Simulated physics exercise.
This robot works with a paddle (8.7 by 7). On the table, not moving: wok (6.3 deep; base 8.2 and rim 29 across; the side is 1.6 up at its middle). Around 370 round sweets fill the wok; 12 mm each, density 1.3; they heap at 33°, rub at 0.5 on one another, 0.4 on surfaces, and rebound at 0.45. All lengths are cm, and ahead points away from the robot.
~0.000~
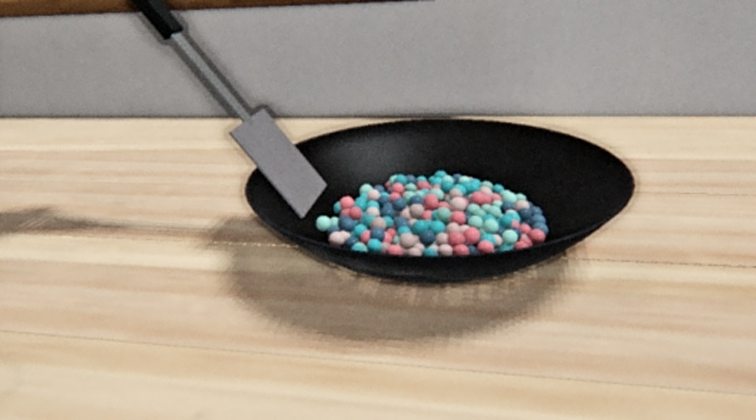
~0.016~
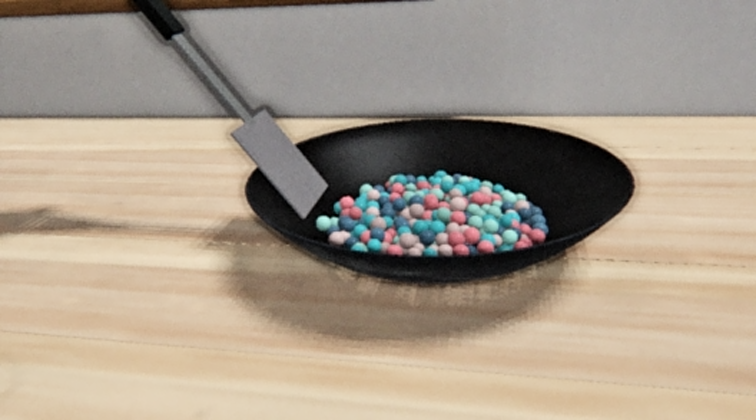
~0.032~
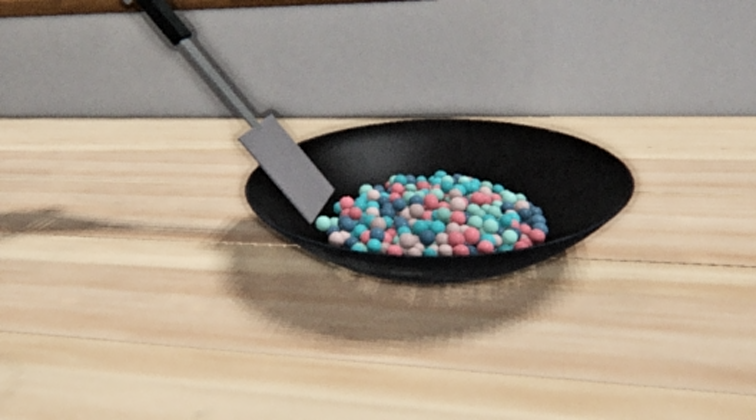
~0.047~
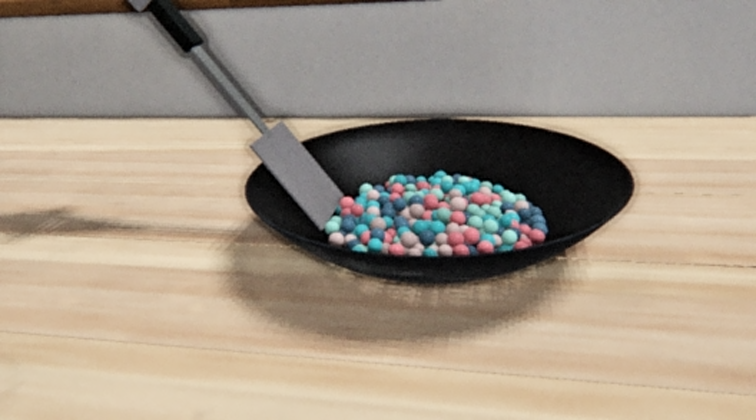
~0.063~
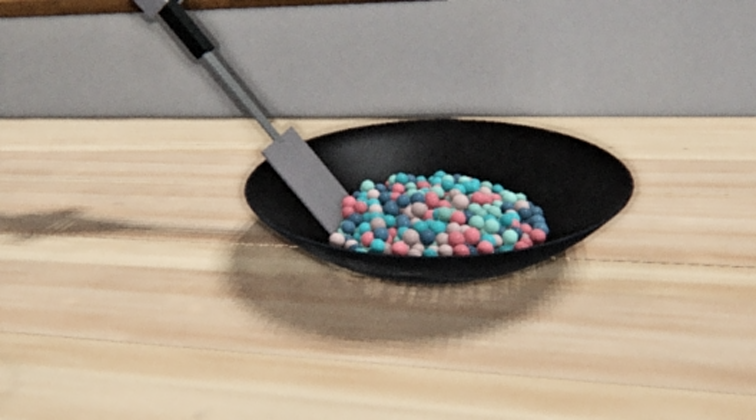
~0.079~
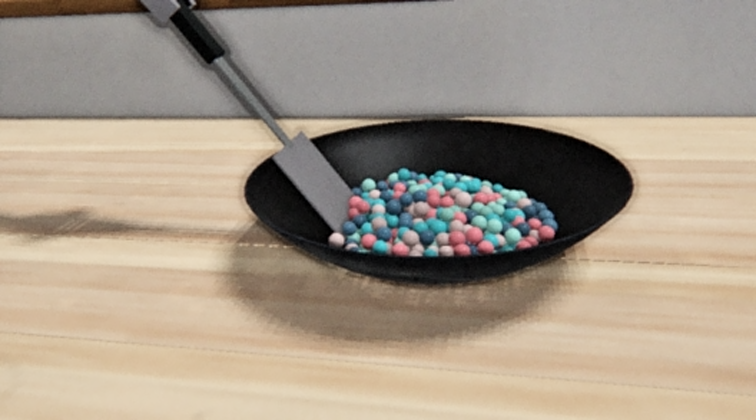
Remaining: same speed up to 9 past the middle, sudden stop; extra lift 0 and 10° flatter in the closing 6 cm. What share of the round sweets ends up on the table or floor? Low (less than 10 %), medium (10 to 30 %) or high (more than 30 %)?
On the table or floor the share is low, less than 10 %.
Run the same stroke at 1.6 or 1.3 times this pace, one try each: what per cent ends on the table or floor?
About 20 and 10 per cent.
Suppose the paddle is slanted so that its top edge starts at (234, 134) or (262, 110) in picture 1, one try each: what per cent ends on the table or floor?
About 5 and 10 per cent.
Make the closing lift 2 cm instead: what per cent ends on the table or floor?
About 5 per cent.
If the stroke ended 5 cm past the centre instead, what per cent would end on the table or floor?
It would be near 0 per cent.
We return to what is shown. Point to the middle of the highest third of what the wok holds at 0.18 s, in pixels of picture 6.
Near (499, 206).
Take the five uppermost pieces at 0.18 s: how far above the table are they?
Some 5 cm.
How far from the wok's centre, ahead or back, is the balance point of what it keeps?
Roughly 5.0 cm ahead.
By 0.18 s, sloping 54°, highest piece 5 above the table; 373 in the wok.
By 0.28 s, sloping 51°, highest piece 7 above the table; 373 in the wok.
By 0.54 s, sloping 44°, highest piece 8 above the table; 357 in the wok, 15 on the table or floor, 1 on the blade or in flight.
By 1.59 s, sloping 44°, highest piece 7 above the table; 357 in the wok, 16 on the table or floor.
Final count, 357 in the wok, 16 on the table or floor. That is 4 % on the table or floor.
